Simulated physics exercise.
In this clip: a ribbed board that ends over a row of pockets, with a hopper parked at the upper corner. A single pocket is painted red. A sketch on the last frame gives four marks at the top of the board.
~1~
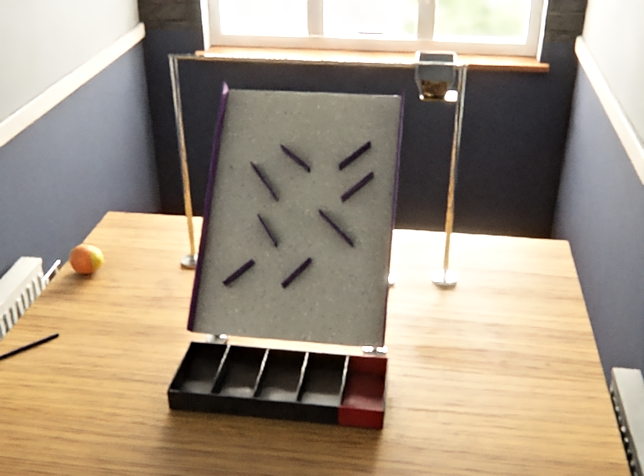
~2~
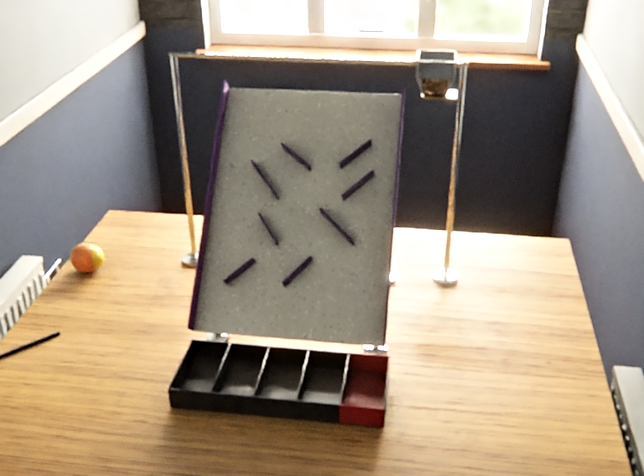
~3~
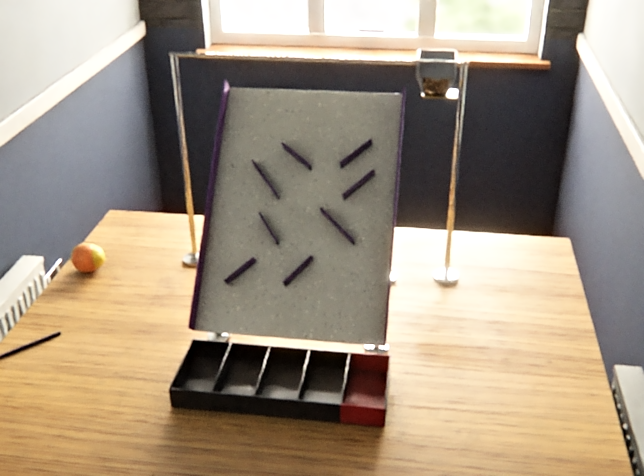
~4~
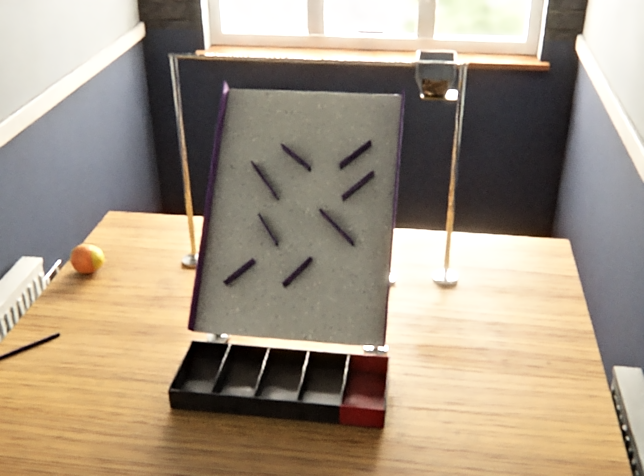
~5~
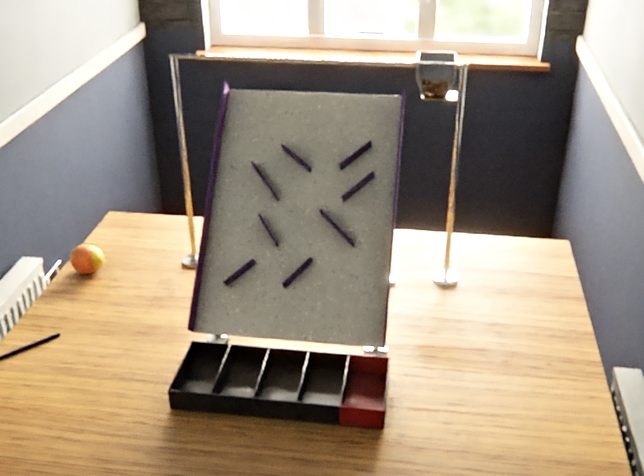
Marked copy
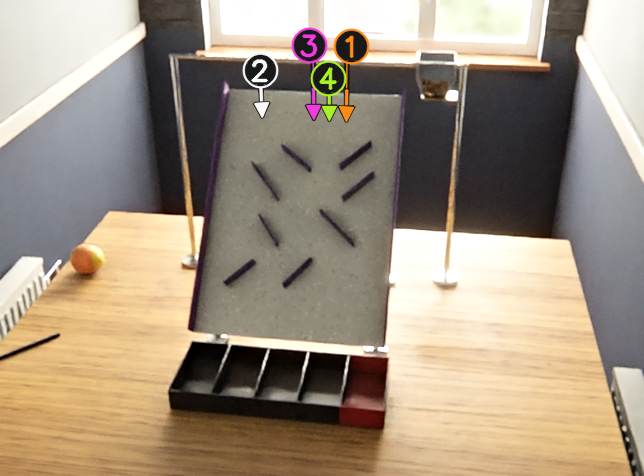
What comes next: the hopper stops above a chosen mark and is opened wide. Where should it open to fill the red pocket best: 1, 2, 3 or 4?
Take 3.
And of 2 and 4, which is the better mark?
Mark 4.
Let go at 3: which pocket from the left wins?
The fifth from the left.
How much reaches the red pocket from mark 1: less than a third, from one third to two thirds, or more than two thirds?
It is less than a third.
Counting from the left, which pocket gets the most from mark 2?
The first from the left.
On the marked copy, mark 1 meets the board at (346, 115); mark 2 meets the board at (262, 112); mark 3 meets the board at (313, 114); mark 4 meets the board at (329, 115).
With 1, a small share in the red pocket, the bulk in other pockets, a small share outside the box.
With 2, a small share in the red pocket, the bulk in other pockets, a small share outside the box.
With 3, the bulk in the red pocket, a small share in other pockets, a small share outside the box.
With 4, close to half in the red pocket, close to a third in other pockets, a small share outside the box.
